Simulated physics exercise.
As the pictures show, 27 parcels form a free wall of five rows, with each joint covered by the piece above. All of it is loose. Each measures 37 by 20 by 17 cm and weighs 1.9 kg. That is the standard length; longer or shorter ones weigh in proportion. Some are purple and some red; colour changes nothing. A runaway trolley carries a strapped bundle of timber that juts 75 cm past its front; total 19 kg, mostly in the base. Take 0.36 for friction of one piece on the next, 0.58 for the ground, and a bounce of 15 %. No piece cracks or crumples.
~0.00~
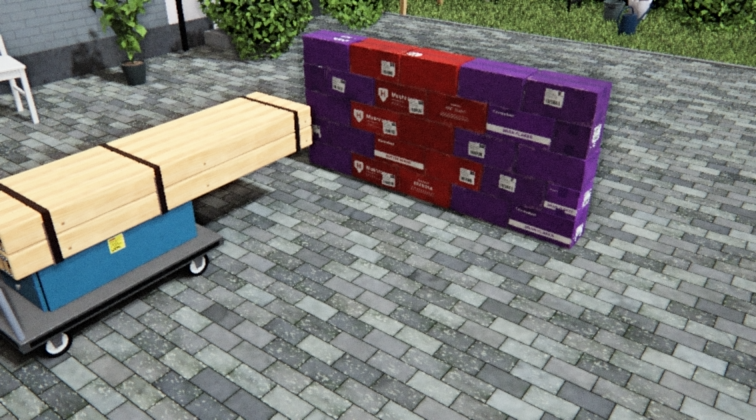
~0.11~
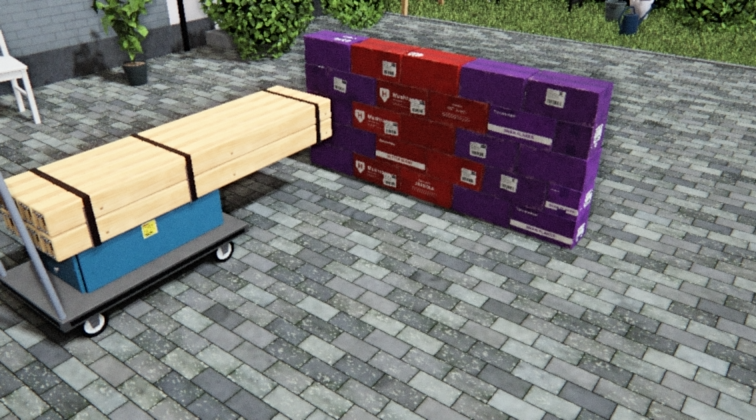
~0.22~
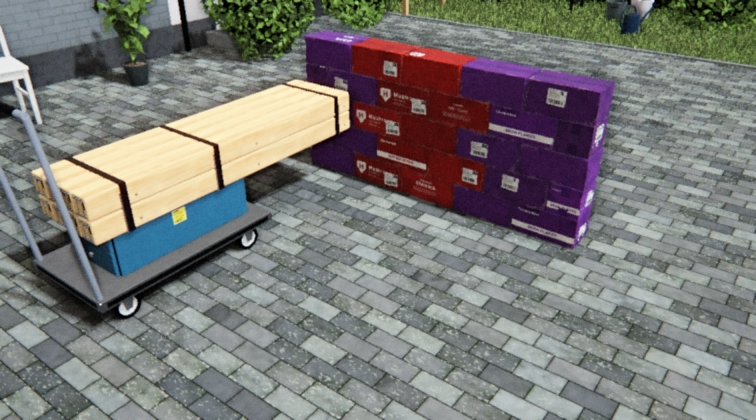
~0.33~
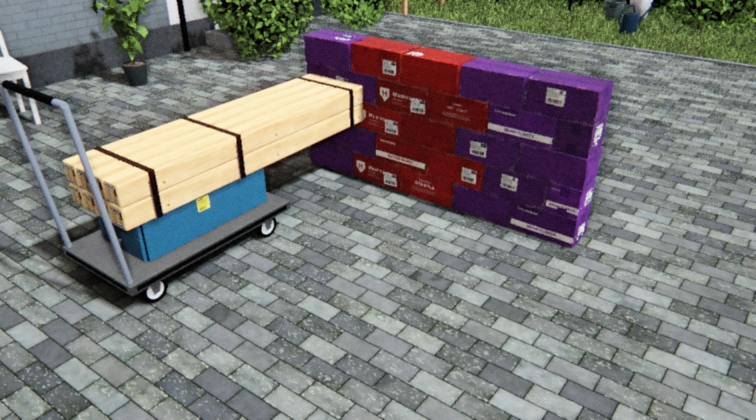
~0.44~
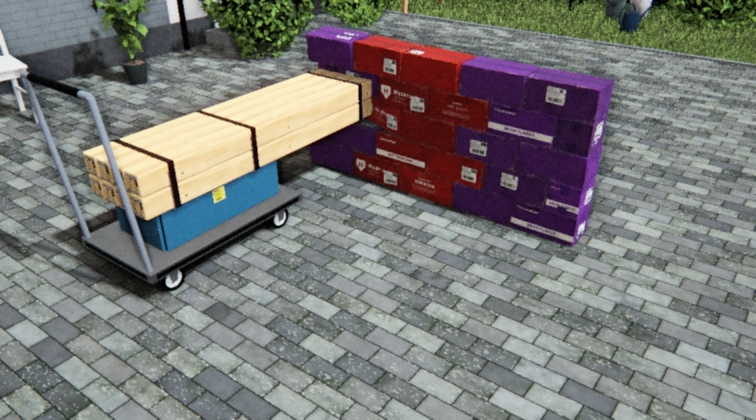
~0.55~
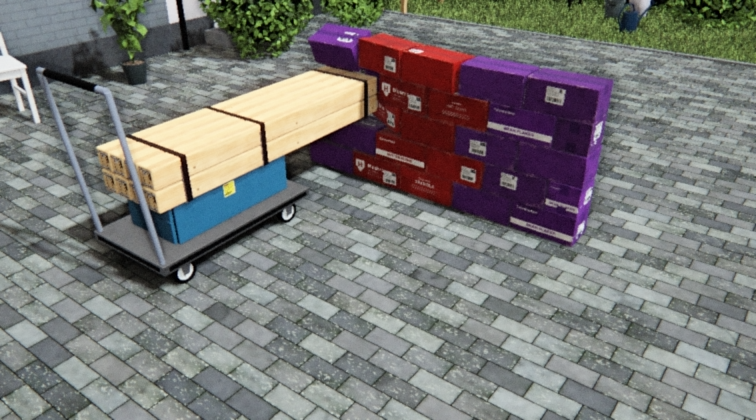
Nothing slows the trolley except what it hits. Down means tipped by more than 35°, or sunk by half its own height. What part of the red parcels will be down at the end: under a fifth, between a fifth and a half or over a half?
The part is from a fifth to a half.
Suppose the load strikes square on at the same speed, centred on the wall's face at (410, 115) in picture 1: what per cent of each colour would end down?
In that case purple 20, red 60 per cent.
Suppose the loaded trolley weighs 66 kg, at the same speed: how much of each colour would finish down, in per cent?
Then purple 20, red 40 per cent.
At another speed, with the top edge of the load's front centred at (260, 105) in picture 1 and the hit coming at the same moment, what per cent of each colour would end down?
Then purple 20, red 40 per cent.
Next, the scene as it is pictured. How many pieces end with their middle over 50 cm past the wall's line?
Roughly 6 of them.
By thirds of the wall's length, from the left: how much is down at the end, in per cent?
Left 80, middle 30, right 0 per cent.
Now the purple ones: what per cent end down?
Ending so: Purple 40 per cent.
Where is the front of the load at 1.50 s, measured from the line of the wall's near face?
About 55 cm past it.
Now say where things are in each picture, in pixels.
In the first frame (each place is the centre of the face we see best), load (304, 121) 44 cm short of the wall; top red parcel (427, 75); top purple parcel (325, 54); all as stacked.
Load (324, 113) 29 cm short of the wall; top red parcel (429, 75), in the second frame.
Load (343, 106) 13 cm short of the wall; top red parcel (430, 75), in the third frame.
Load (358, 99) 18 mm into the wall's line; top red parcel (429, 75); 3 have shifted, in the fourth frame.
Load (366, 93) 12 cm into the wall's line; top red parcel (429, 73); top purple parcel (328, 52) tilted 5°; 7 have shifted, in the fifth frame.
Load (372, 90) 19 cm into the wall's line; top red parcel (426, 72); top purple parcel (333, 56) tilted 22°; 9 have shifted, in the sixth frame.
By 0.76 s, load 29 cm past the wall's line, still rolling; none of the 10 red parcels down (2 of 27 in all colours); top red parcel tilted 10°; top purple parcel tilted 30°.
By 1.06 s, load 40 cm past the wall's line, still rolling; 4 of the 10 red parcels down (9 of 27 in all colours); top red parcel tilted 41°; top purple parcel tilted 72°, 22 cm lower.
By 1.50 s, load 53 cm past the wall's line, still rolling; 4 of the 10 red parcels down (10 of 27 in all colours); top red parcel on its side; top purple parcel on its side.
When it is over (3.3 s), load 68 cm past the wall's line, stopped; 4 of the 10 red parcels down (10 of 27 in all colours); top red parcel on its side; top purple parcel 70 cm lower. That is 40 per cent. In pixels of the last frame, middles, top red parcel near (512, 123), top purple parcel near (455, 119).
